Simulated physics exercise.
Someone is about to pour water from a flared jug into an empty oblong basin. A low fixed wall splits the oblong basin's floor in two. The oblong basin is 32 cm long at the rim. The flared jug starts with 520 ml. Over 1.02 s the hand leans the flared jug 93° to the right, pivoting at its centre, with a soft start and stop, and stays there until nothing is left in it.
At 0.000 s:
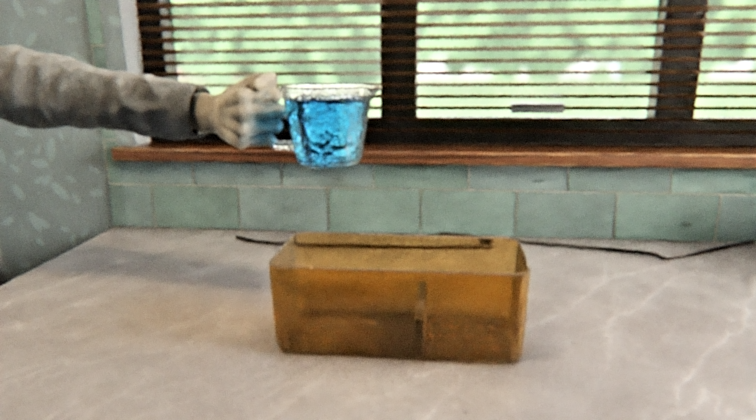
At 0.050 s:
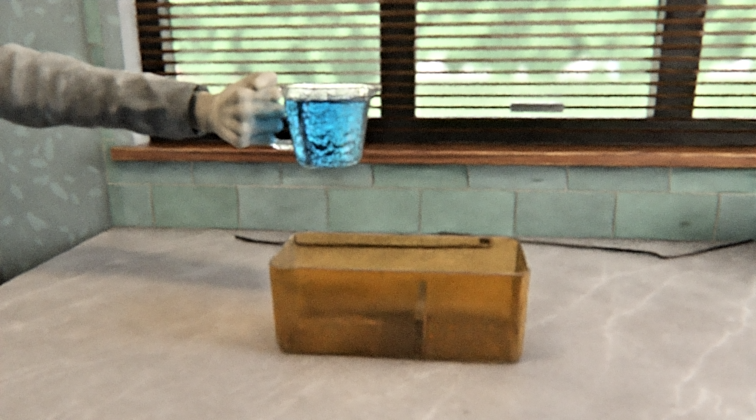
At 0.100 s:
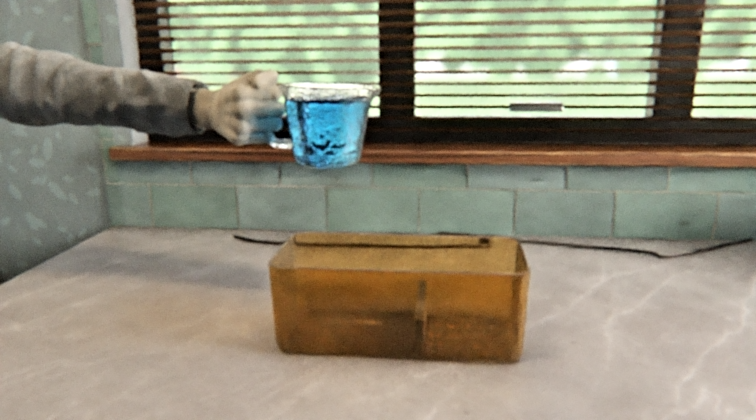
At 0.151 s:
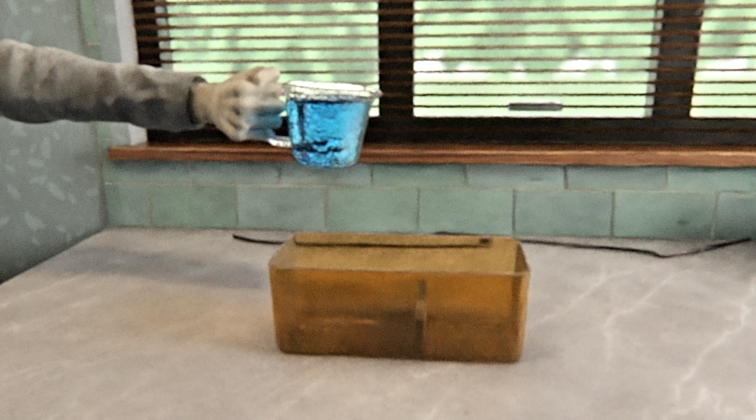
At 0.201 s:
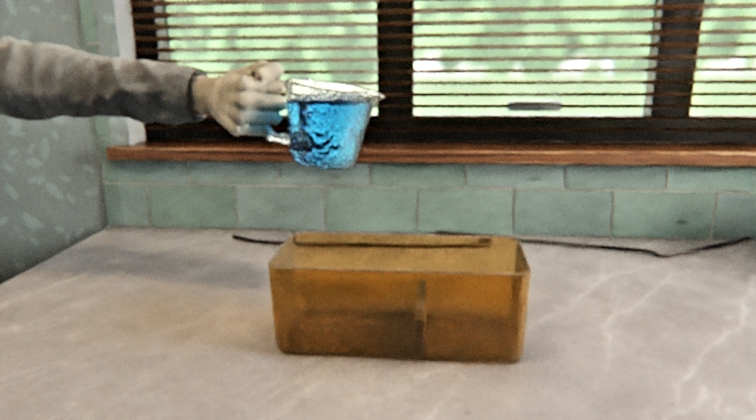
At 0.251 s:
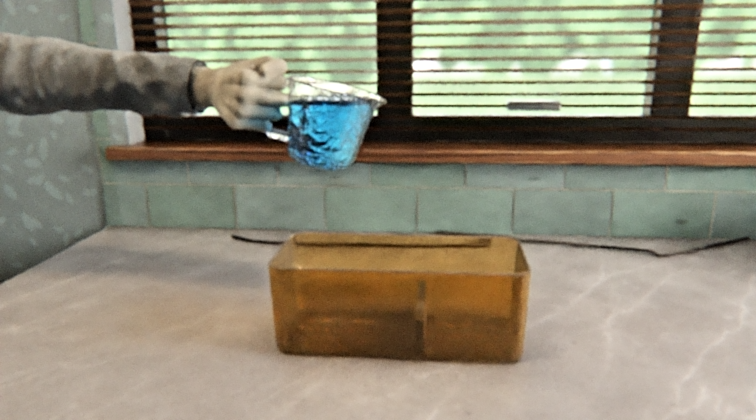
A hand slowly tilts a jug of blue water slightly rightward above an oblong amber basin.
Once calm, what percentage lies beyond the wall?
The far part has some 82 per cent.
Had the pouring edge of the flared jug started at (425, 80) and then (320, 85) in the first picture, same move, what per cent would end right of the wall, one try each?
In turn about 90 and 5 per cent.
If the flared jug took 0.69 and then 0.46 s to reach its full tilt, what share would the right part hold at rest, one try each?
First 85, then 80 per cent.
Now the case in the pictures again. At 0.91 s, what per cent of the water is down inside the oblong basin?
Near 58 in a hundred.
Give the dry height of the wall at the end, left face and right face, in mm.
Some 46 mm on the left and 24 mm on the right.
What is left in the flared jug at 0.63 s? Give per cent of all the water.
Near 70 in a hundred.
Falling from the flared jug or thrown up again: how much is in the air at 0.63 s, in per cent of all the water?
Near 24 in a hundred.
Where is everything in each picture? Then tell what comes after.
In the first picture, it leans 0°; its right rim is at (381, 87); the water meets the walls at (289, 98) and (370, 98); the oblong basin's rim runs from (281, 249) to (524, 257); the wall's top is at (421, 300).
In the second picture, it leans 1°; its right rim is at (381, 88); the water meets the walls at (289, 97) and (369, 98).
In the third picture, it leans 2°; its right rim is at (382, 89); the water meets the walls at (289, 97) and (370, 99).
In the fourth picture, it leans 5°; its right rim is at (383, 92); the water meets the walls at (290, 97) and (371, 99).
In the fifth picture, it leans 9°; its right rim is at (385, 96); the water meets the walls at (292, 97) and (374, 99).
In the sixth picture, it leans 13°; its right rim is at (387, 101); the water meets the walls at (293, 98) and (379, 100).
After 0.63 s the tilt is 64° and 70 per cent is still to pour, 0 is left of the wall and 6 right of it.
After 0.91 s the tilt is 90° and 20 per cent is still to pour, 2 is left of the wall and 56 right of it.
After 1.20 s the tilt is 93° and 2 per cent is still to pour, 12 is left of the wall and 82 right of it.
After 1.52 s the tilt is 93° and 0 per cent is still to pour, 16 is left of the wall and 82 right of it.
In the end 17 per cent lies left of the wall, 82 right of it and 1 outside.
